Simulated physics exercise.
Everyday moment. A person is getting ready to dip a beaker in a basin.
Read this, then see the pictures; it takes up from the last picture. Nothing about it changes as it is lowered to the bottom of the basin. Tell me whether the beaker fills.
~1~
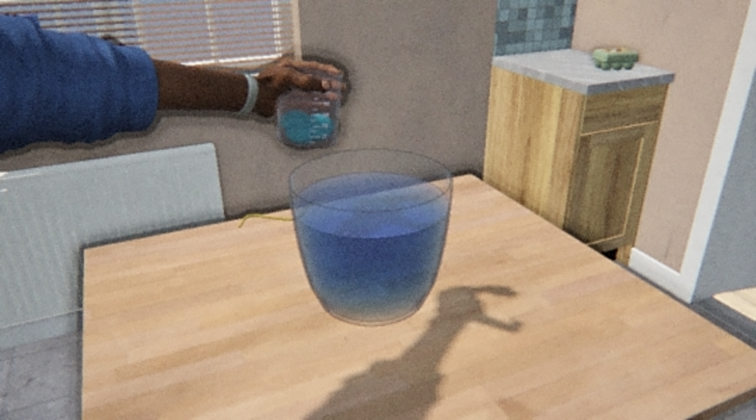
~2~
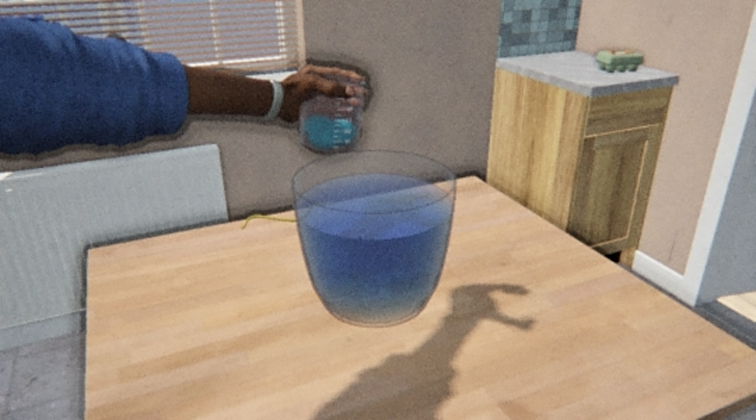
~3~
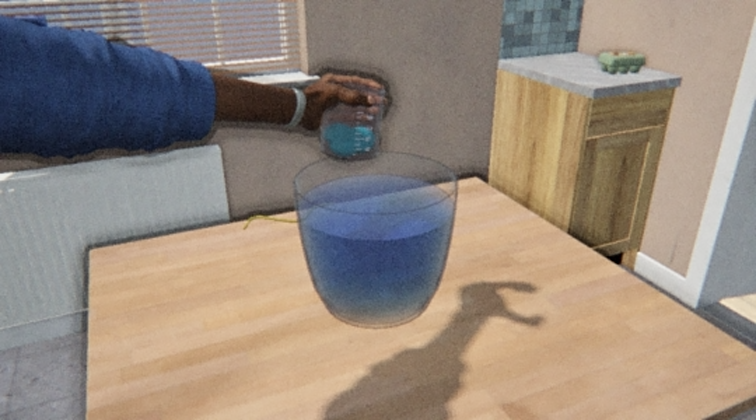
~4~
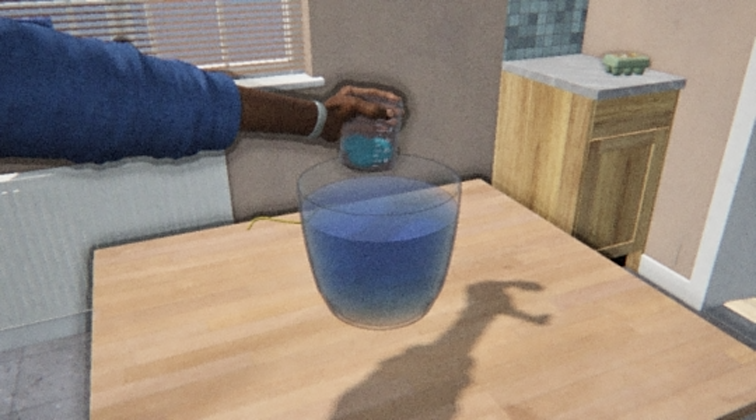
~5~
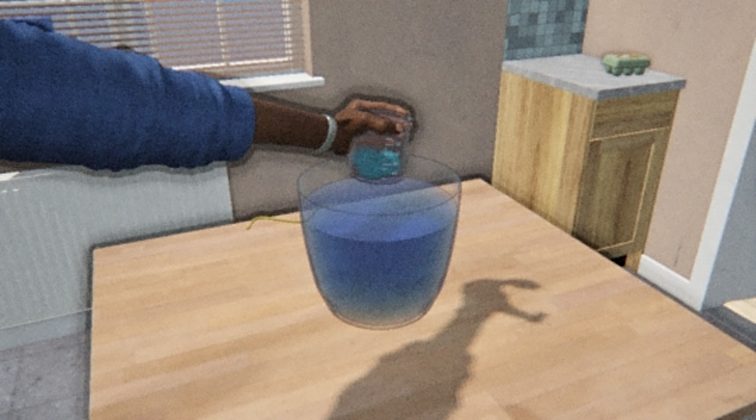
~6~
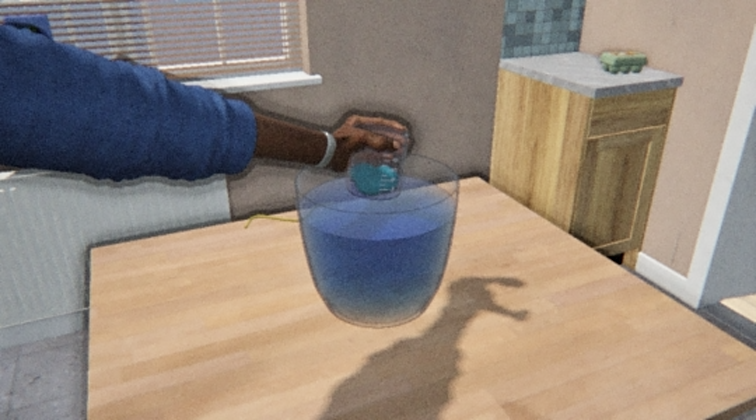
The beaker fills.
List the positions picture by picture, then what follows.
The first picture shows beaker (309, 107) mouth up; above the basin.
The second picture shows beaker (332, 112) mouth up; paper towel (330, 134); coming down.
The third picture shows beaker (352, 120) mouth up; lower.
The fourth picture shows beaker (370, 132) mouth up; paper towel (368, 153); lower still.
The fifth picture shows beaker (379, 145) mouth up; close to the surface.
The sixth picture shows beaker (377, 161) mouth up; paper towel (375, 181); just over the surface.
Soon after, the beaker enters the dyed water.
Later, dyed water pours in as the air escapes.
In the end, the beaker is under, flooded, and the paper towel is wet.
